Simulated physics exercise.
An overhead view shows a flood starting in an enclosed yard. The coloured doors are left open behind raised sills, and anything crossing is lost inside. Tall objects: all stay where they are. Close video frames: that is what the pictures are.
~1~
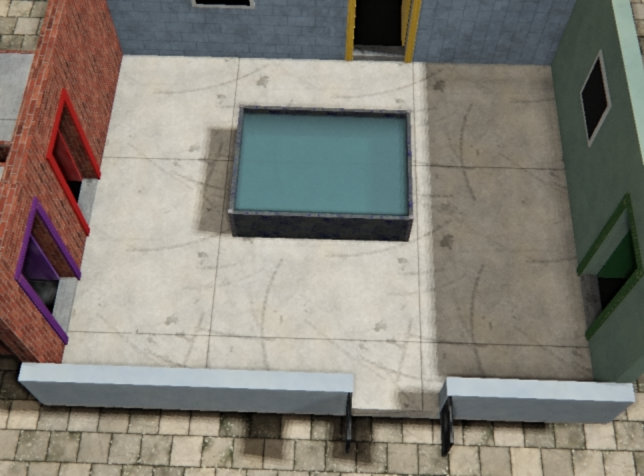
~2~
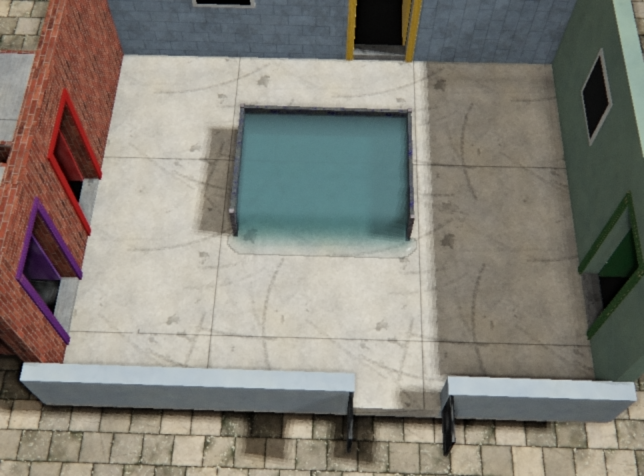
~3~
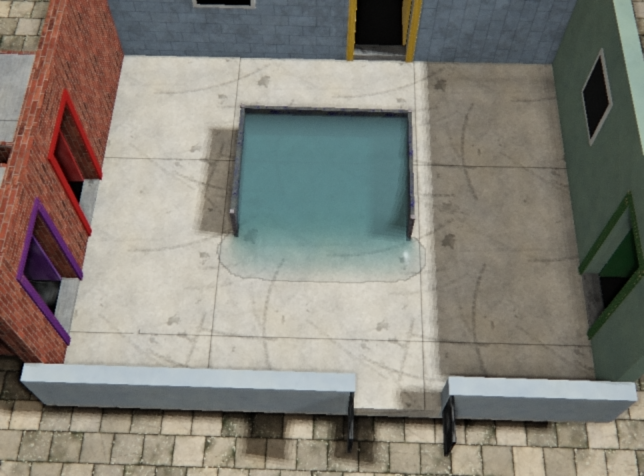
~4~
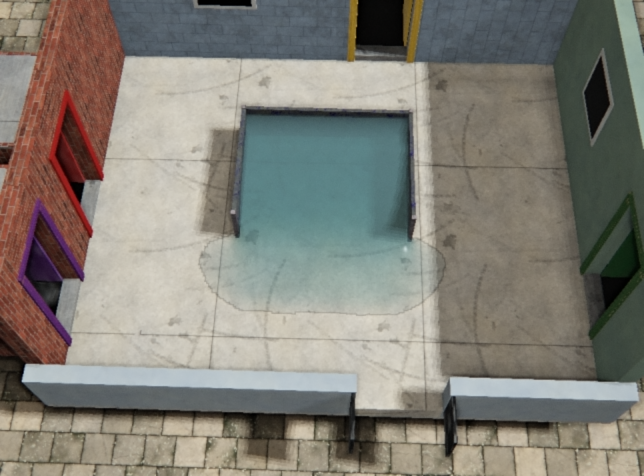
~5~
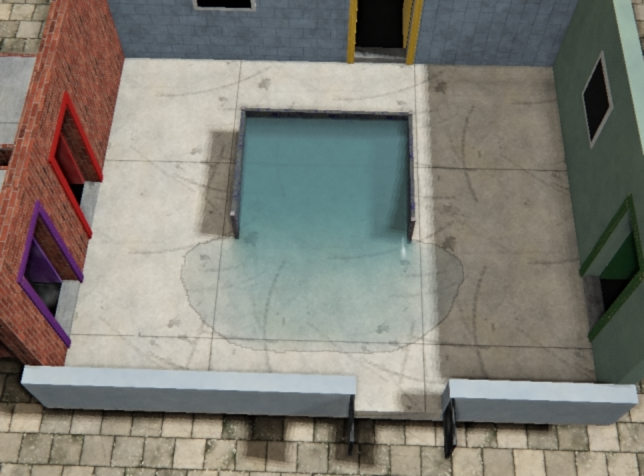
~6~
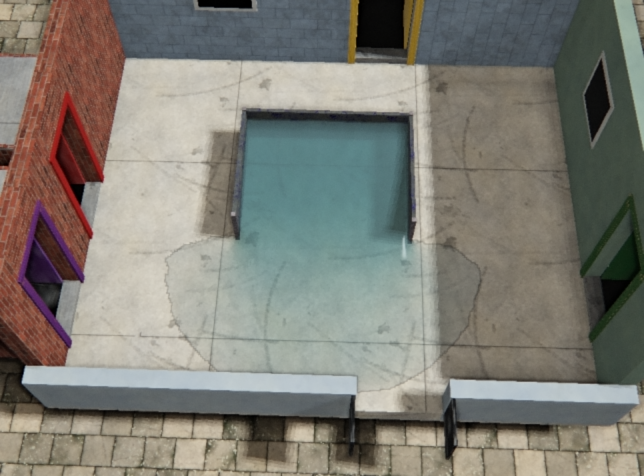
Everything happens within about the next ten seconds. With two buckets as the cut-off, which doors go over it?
One by one: The green door doesn't overshoot the mark there, the yellow door doesn't overshoot the mark there, the red door overshoots the mark there, the purple door overshoots the mark there.
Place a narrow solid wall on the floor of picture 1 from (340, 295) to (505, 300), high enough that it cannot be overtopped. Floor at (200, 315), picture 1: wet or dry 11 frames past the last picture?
Spot check: Submerged.
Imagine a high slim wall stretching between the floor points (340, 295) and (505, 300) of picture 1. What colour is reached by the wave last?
The door marked yellow comes last.
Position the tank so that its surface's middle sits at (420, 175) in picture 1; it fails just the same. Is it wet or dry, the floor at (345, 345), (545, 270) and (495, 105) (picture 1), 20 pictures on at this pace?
Soaked, soaked, parched.
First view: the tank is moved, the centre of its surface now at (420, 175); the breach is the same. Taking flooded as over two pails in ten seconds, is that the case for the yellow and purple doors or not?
Yellow door: Within the limit; purple door: Exceeds the limit.
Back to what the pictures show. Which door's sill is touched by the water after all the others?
It's the door marked yellow.
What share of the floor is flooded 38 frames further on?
It comes out near 80 percent.
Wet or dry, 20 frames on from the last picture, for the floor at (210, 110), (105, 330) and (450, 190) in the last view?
Result, in the order given: Not wetted / wetted / not wetted.
A moment on, water covers 30 % of the floor; the green door not reached, the yellow door not reached, the red door not reached, the purple door not reached.
Next, water covers 35 % of the floor; the green door not reached, the yellow door not reached, the red door not reached, the purple door wet at the sill, nothing in.
Then, water covers 45 % of the floor; the green door wet at the sill, nothing in, the yellow door not reached, the red door wet at the sill, nothing in, the purple door over two buckets in.
Later, water covers 80 % of the floor; the green door under two buckets in, the yellow door not reached, the red door under two buckets in, the purple door far over two buckets in.
In the end, water covers 100 % of the floor; the green door under two buckets in, the yellow door wet at the sill, nothing in, the red door over two buckets in, the purple door far over two buckets in.
